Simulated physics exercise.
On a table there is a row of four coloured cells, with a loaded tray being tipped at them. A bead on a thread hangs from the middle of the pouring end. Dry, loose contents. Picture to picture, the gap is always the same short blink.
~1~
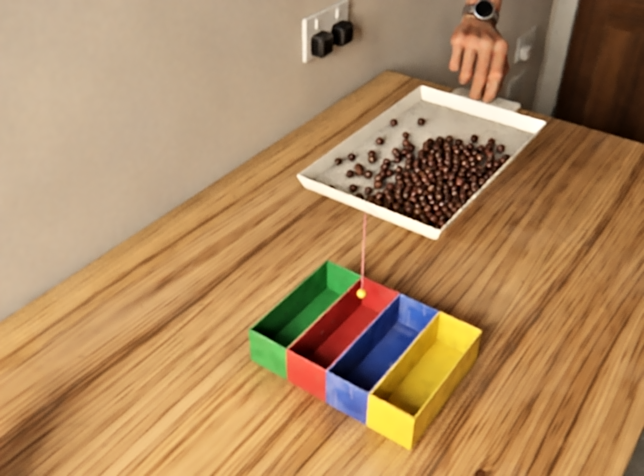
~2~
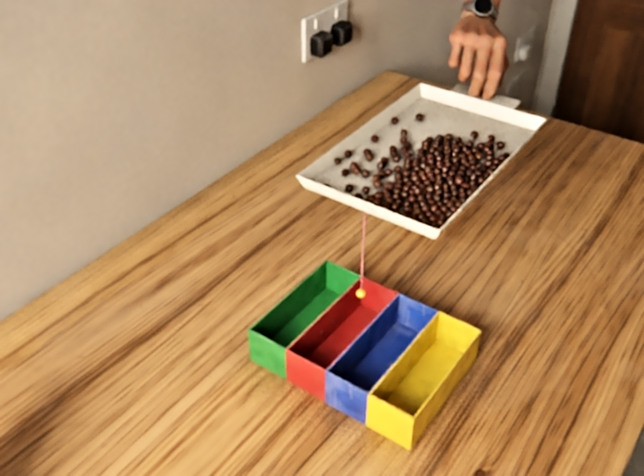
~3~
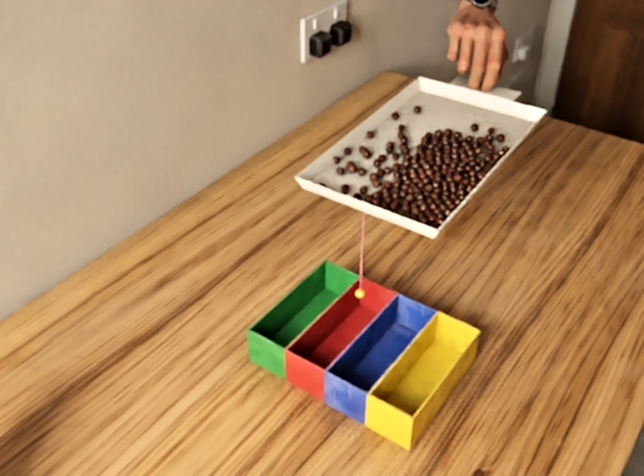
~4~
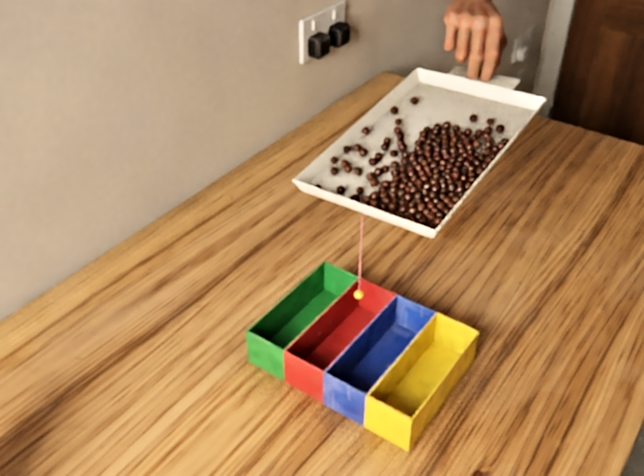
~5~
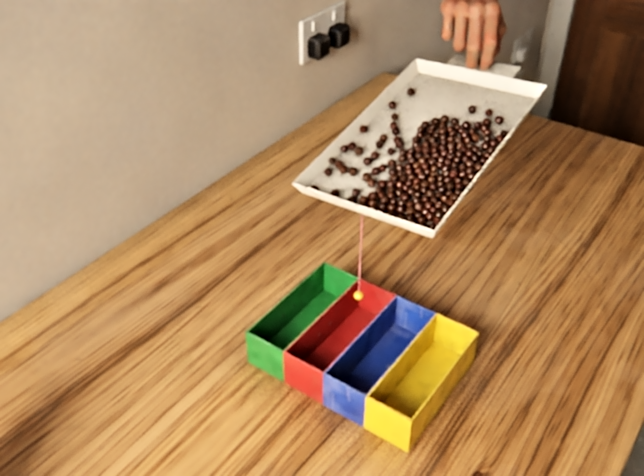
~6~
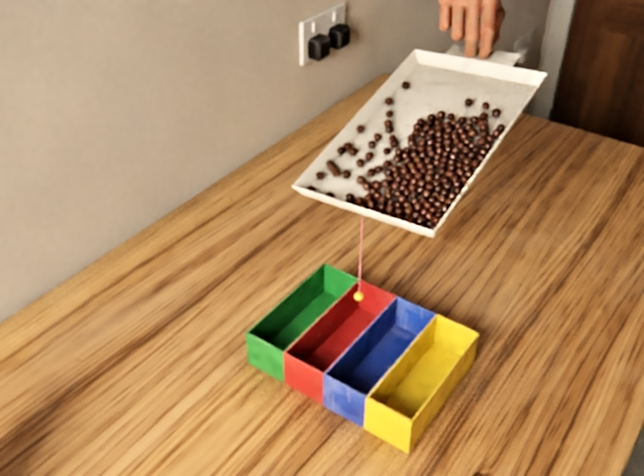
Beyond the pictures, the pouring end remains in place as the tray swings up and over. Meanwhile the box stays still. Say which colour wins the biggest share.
Green wins the biggest share.
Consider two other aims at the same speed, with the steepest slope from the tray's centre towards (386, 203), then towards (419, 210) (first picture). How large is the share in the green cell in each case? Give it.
In turn some 20 and 0 per cent.
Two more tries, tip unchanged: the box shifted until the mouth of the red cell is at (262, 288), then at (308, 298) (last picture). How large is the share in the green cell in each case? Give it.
Close to 0 in a hundred, then close to 30 in a hundred.
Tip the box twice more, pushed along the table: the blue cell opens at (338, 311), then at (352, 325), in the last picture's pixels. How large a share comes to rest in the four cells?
You'd see around 100 per cent and then around 90 per cent.
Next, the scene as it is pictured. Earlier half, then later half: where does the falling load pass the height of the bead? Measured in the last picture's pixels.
The opening half passes (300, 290), the closing half (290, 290).
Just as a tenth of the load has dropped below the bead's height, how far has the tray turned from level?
Angle reached: About 55°.
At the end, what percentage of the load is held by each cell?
Green cell: Around 40 percent; red cell: Around 20 percent; blue cell: Around 0 percent; yellow cell: Around 0 percent.
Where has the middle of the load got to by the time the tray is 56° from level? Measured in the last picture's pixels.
I'd mark it close to (333, 204).
Soon, tray tipped steeply; about two thirds on the tray; a small part in the green cell; a stray few in the red cell; a stray few in the blue cell; about a quarter falling or outside the box.
A while on, tray tipped right over; about a third in the green cell; a small part in the red cell; a small part in the blue cell; a stray few in the yellow cell; about a third falling or outside the box.
Towards the end, tray tipped past a quarter turn; about a third in the green cell; a small part in the red cell; a small part in the blue cell; a stray few in the yellow cell; about a third falling or outside the box.
Finally, tray tipped past a quarter turn; about a third in the green cell; a small part in the red cell; a small part in the blue cell; a stray few in the yellow cell; about a third outside the box.
